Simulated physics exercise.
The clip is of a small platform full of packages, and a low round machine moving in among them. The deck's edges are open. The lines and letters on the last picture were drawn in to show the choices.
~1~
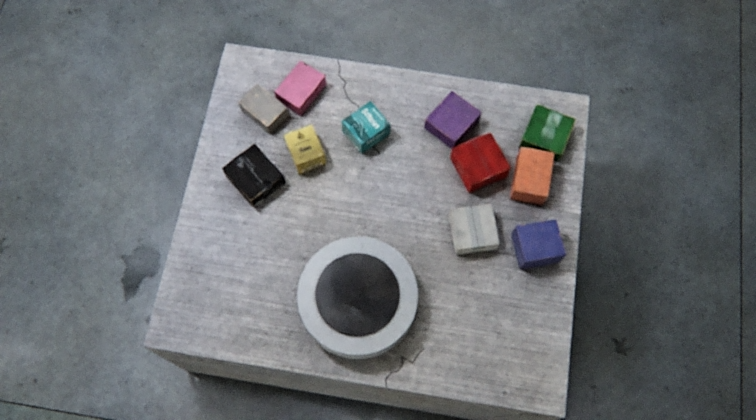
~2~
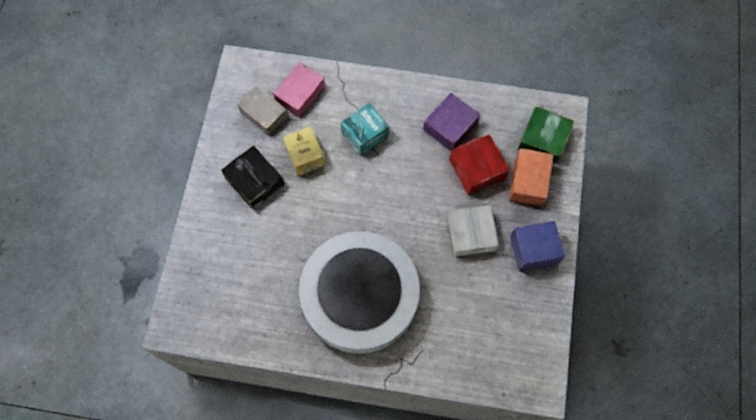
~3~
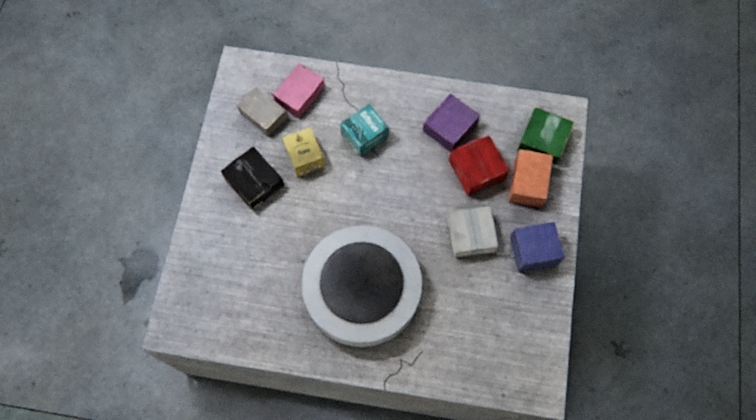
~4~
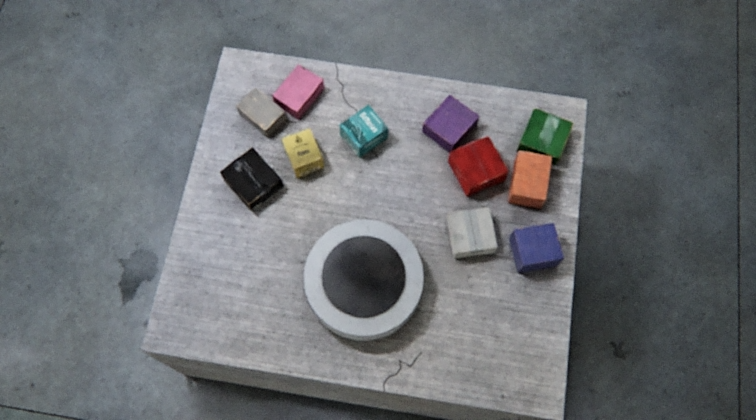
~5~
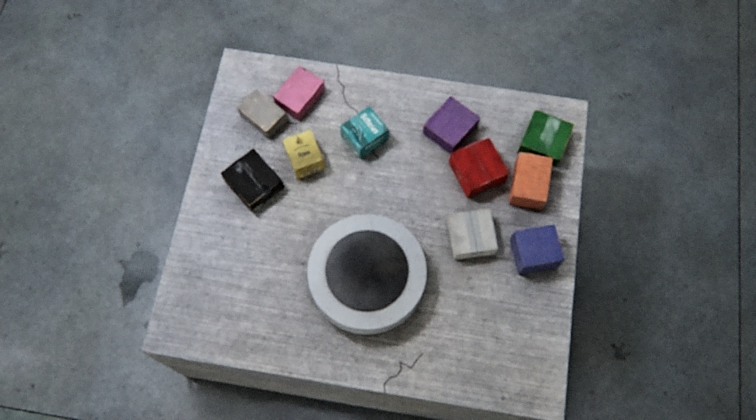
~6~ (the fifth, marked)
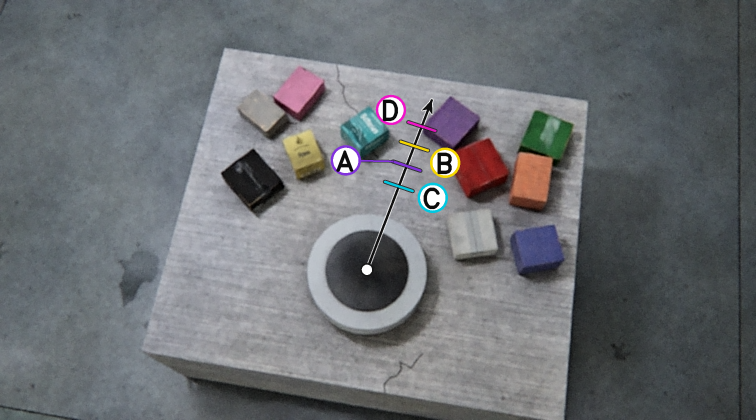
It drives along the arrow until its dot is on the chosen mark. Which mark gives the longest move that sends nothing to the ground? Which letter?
All is well up to D.
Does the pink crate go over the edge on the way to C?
No.
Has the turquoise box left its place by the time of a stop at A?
Yes.
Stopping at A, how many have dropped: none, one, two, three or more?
By then, none.
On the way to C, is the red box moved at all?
No.
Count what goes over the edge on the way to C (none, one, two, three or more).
In all, none.
On the copy, A at (406, 166); B at (414, 146); C at (399, 186); D at (422, 126); the arrow from (367, 270) to (432, 100); the white dot at (367, 270).
On D. First, robot (388, 220); blue crate (537, 249); green parcel (546, 138).
Then, robot (407, 169); purple crate (456, 119); turquoise box (359, 122).
Finally, robot (421, 133); purple crate (476, 91); turquoise box (354, 113); nothing has fallen.
By contrast, A is safe but short; B is safe but short; C is safe but short.
